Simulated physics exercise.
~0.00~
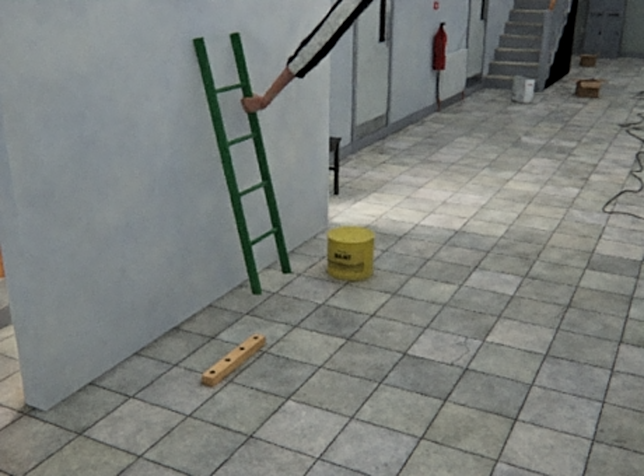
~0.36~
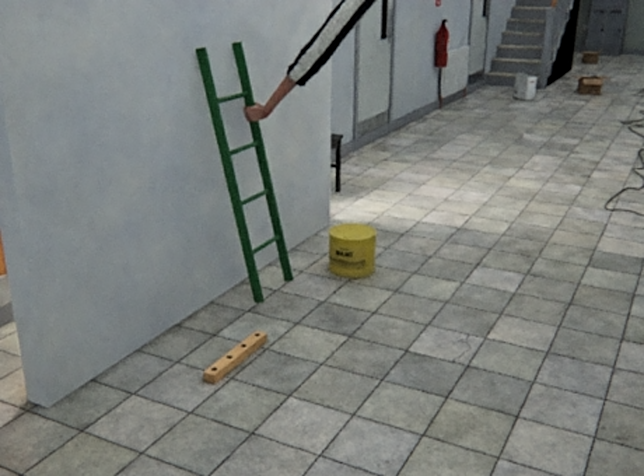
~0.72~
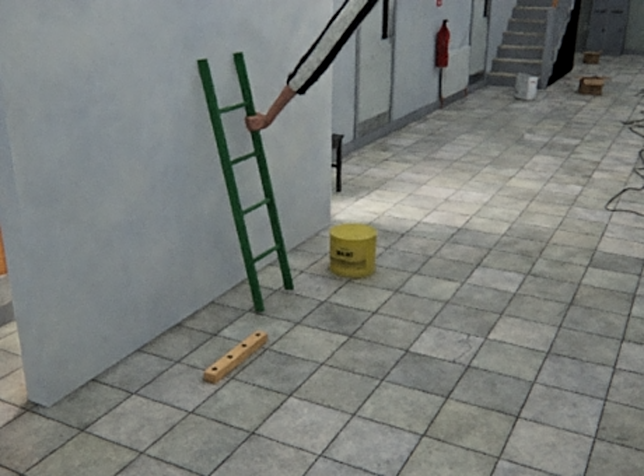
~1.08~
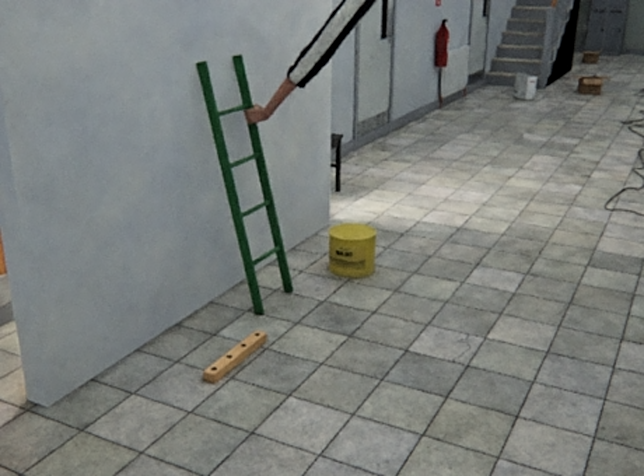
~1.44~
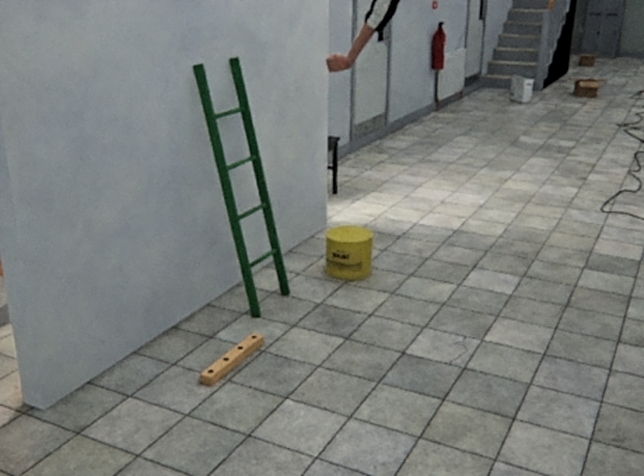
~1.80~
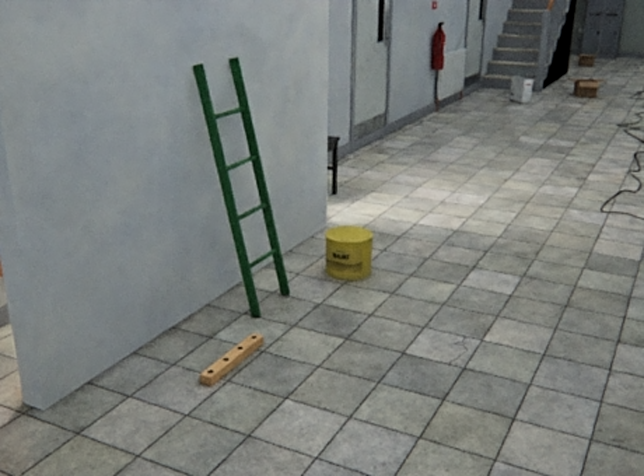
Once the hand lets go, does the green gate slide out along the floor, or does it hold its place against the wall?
The green gate holds its place. It stays leaning against the wall after the hand has drawn away.
